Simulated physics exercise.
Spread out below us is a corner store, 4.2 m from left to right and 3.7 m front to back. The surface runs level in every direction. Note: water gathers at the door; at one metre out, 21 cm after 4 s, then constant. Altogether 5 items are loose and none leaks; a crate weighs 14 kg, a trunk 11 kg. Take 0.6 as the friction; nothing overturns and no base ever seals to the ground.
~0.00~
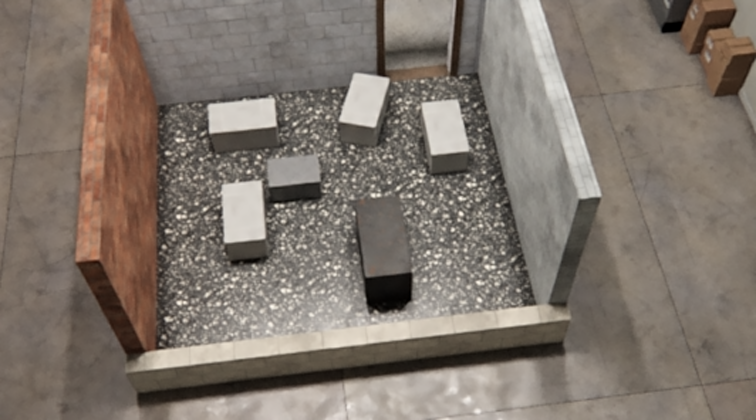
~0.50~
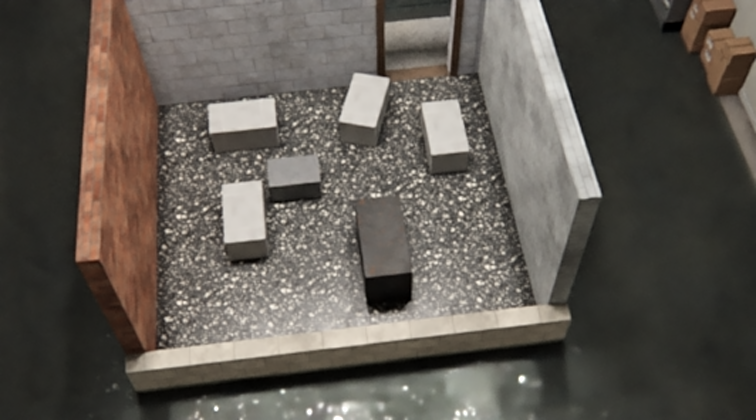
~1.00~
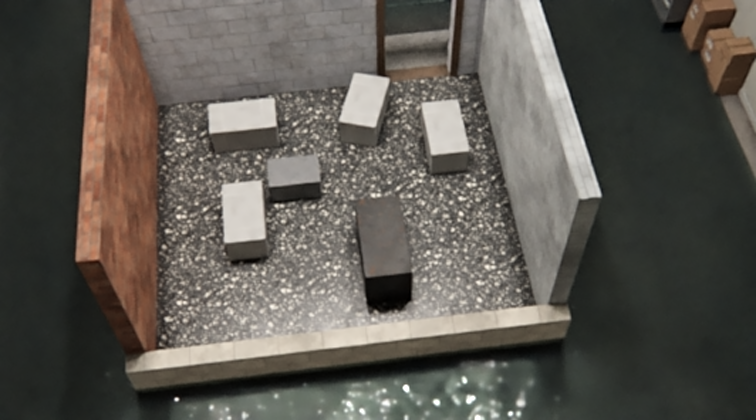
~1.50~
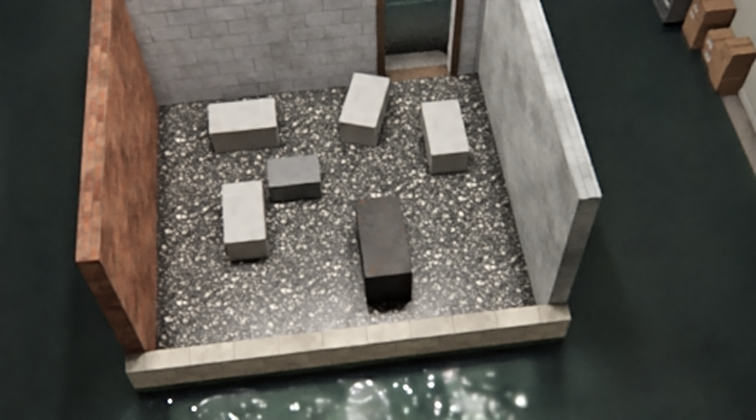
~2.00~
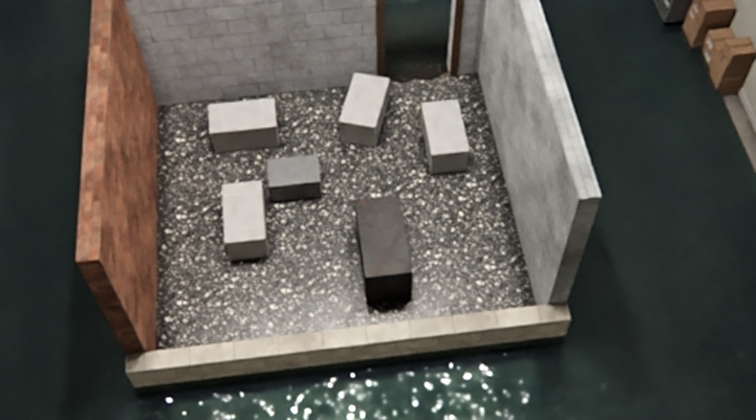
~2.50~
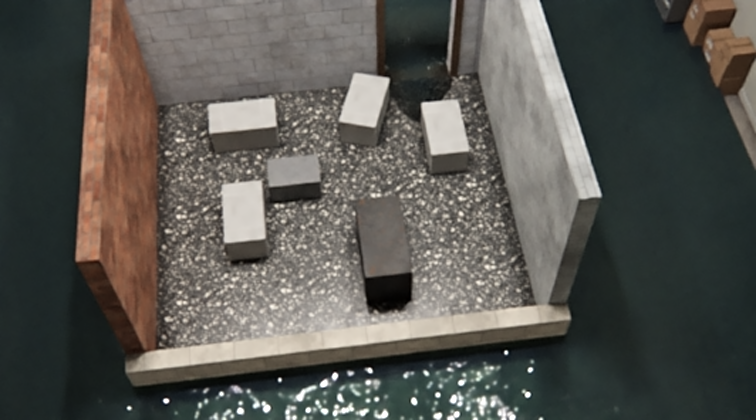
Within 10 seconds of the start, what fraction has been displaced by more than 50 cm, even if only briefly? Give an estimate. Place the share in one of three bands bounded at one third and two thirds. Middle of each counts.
The fraction does not reach a third.
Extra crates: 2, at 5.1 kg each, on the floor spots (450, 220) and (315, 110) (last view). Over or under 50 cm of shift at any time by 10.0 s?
First one exceeds it, second one stays within it.
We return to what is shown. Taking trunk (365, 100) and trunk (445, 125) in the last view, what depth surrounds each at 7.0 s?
Some 2 cm at the first, some 11 cm at the second.
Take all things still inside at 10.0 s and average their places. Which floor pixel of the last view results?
Averaged position, last view: Near pixel (309, 192).
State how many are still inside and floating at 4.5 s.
The number is 1.
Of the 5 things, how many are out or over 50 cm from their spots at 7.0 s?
At that time I count 1.
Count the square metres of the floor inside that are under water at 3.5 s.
About 2.0 m2.
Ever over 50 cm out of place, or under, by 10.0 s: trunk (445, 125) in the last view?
It is above the mark.
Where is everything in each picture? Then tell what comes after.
The first picture shows a crate at (293, 170) rests on the ground; a trunk at (243, 211), on the bottom; 0.0 m2 under water; 0 of 5 have shifted.
The second picture shows a crate at (293, 170) rests on the ground; a trunk at (243, 211), on the bottom; water covers 0.0 m2; 0 of 5 have shifted.
The third picture shows a crate at (293, 170), on the bottom; a trunk at (243, 211) rests on the ground; 0.0 m2 under water; 0 of 5 have shifted.
The fourth picture shows a crate at (293, 170), on the bottom; a trunk at (243, 211) rests on the ground; 0.0 m2 under water; 0 of 5 have shifted.
The fifth picture shows a crate at (293, 170), on the bottom; a trunk at (243, 211) rests on the ground; 0.0 m2 under water; 0 of 5 have shifted.
The sixth picture shows a crate at (293, 170), on the bottom; a trunk at (243, 211) rests on the ground; 0.4 m2 under water; 0 of 5 have shifted.
After 3.5 s 0 of 5 are over 50 cm from their spots; 0 afloat.
After 4.5 s 0 of 5 are over 50 cm from their spots; 1 afloat.
After 7.0 s 1 of 5 are over 50 cm from their spots; 1 afloat.
After 10.0 s 1 of 5 are over 50 cm from their spots, and 1 have been at some point; 1 afloat.
